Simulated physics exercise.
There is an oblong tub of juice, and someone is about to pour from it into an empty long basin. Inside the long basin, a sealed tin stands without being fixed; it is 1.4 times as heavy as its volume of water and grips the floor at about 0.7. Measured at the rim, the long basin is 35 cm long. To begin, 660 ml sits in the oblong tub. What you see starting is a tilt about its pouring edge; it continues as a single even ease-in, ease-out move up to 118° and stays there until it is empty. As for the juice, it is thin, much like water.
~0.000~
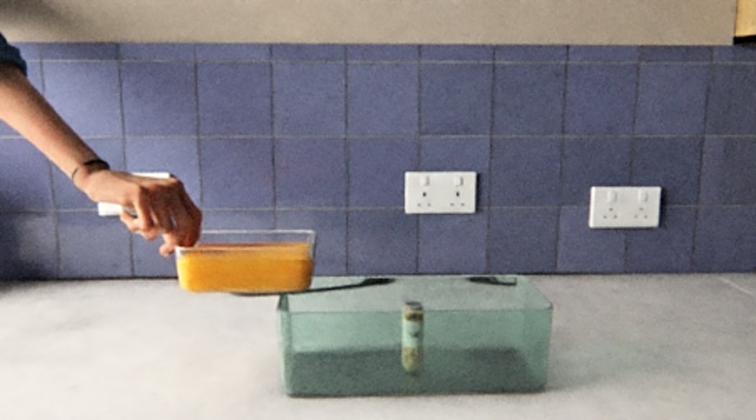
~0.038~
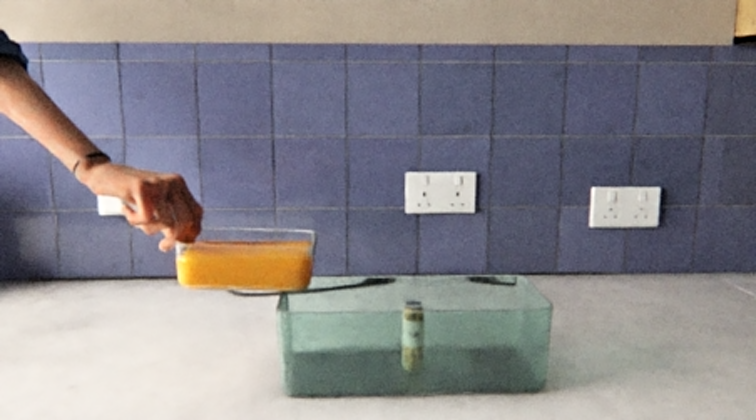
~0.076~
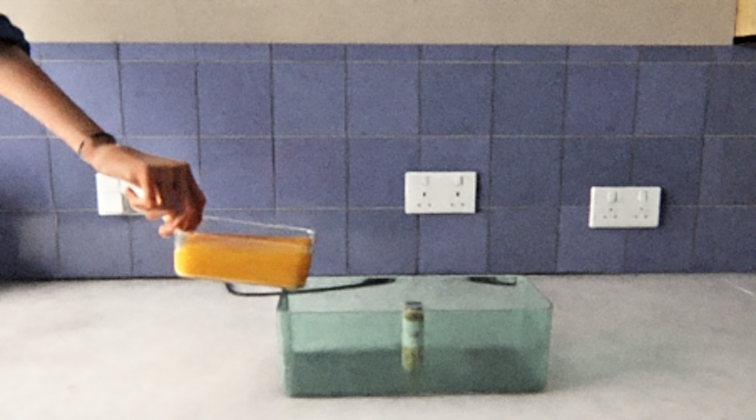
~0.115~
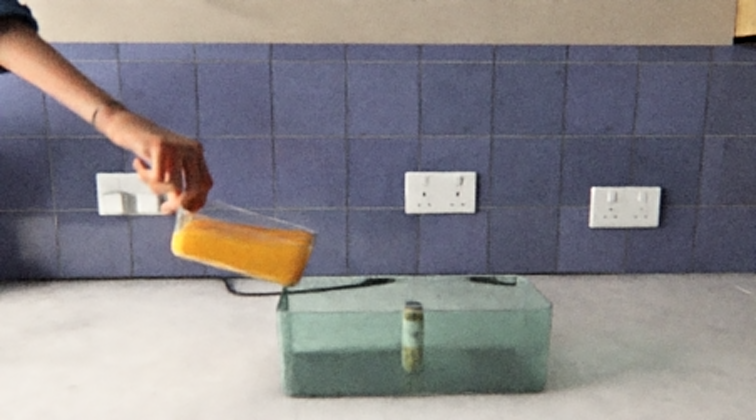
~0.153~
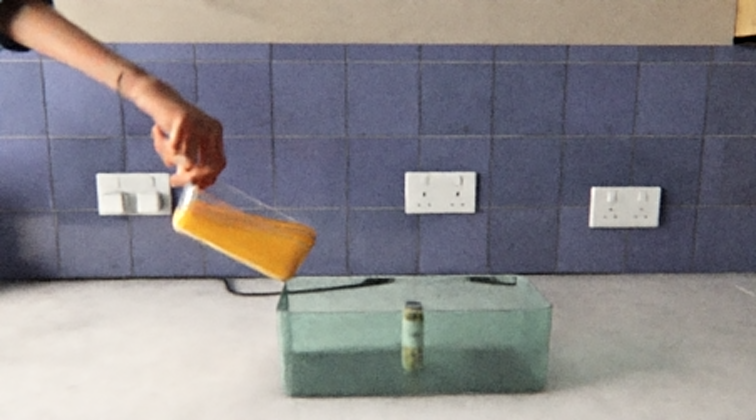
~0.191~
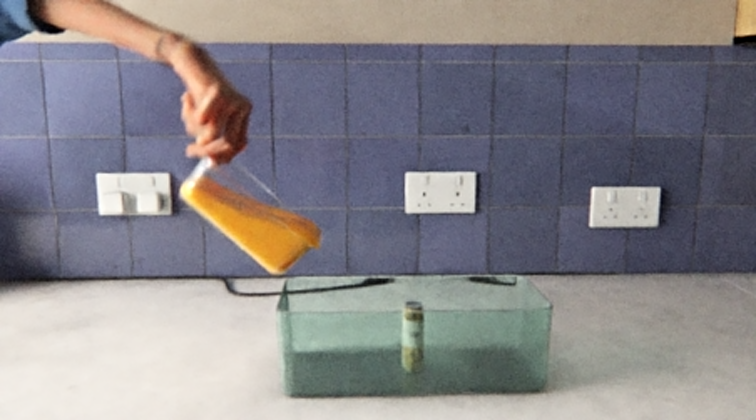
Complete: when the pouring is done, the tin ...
... has gone over.
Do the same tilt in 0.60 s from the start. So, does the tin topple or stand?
The tin would overturn.
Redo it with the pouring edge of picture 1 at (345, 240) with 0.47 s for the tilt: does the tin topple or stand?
After that, the tin stays vertical.
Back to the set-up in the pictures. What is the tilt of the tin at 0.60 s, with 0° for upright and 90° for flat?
The lean is some 0° away from upright.
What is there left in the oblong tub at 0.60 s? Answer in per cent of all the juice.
0 per cent or thereabouts.
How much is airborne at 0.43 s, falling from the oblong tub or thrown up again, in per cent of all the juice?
Around 60 percent.
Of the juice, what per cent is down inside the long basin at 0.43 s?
Close to 26 in a hundred.
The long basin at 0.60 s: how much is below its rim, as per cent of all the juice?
Value: Approx. 96 %.
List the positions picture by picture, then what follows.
In the first frame, it leans 0°; its right rim is at (315, 240); the juice meets the walls at (187, 251) and (313, 250); the long basin's rim runs from (282, 295) to (539, 292); the tin's top is at (413, 307).
In the second frame, it leans 2°; its right rim is at (315, 240); the juice meets the walls at (186, 249) and (313, 248).
In the third frame, it leans 7°; its right rim is at (314, 241); the juice meets the walls at (185, 241) and (312, 244).
In the fourth frame, it leans 17°; its right rim is at (314, 241); the juice meets the walls at (184, 226) and (313, 237).
In the fifth frame, it leans 28°; its right rim is at (314, 241); the juice meets the walls at (185, 205) and (303, 228); 1 per cent is over the edge.
In the sixth frame, it leans 42°; its right rim is at (313, 241); the juice meets the walls at (194, 178) and (297, 219); 5 per cent is over the edge.
Then, 0.43 s in, the tilt is 115° and 15 per cent is still to pour; the tin stands where it began.
Then, 0.60 s in, the tilt is 118° and 0 per cent is still to pour; the tin stands 4 cm from where it began.
Then, 0.77 s in, the tilt is 118° and 0 per cent is still to pour; the tin leans 42°.
Then, 0.97 s in, the tilt is 118° and 0 per cent is still to pour; the tin lies on its side.
Finally, the tin lies on its side.
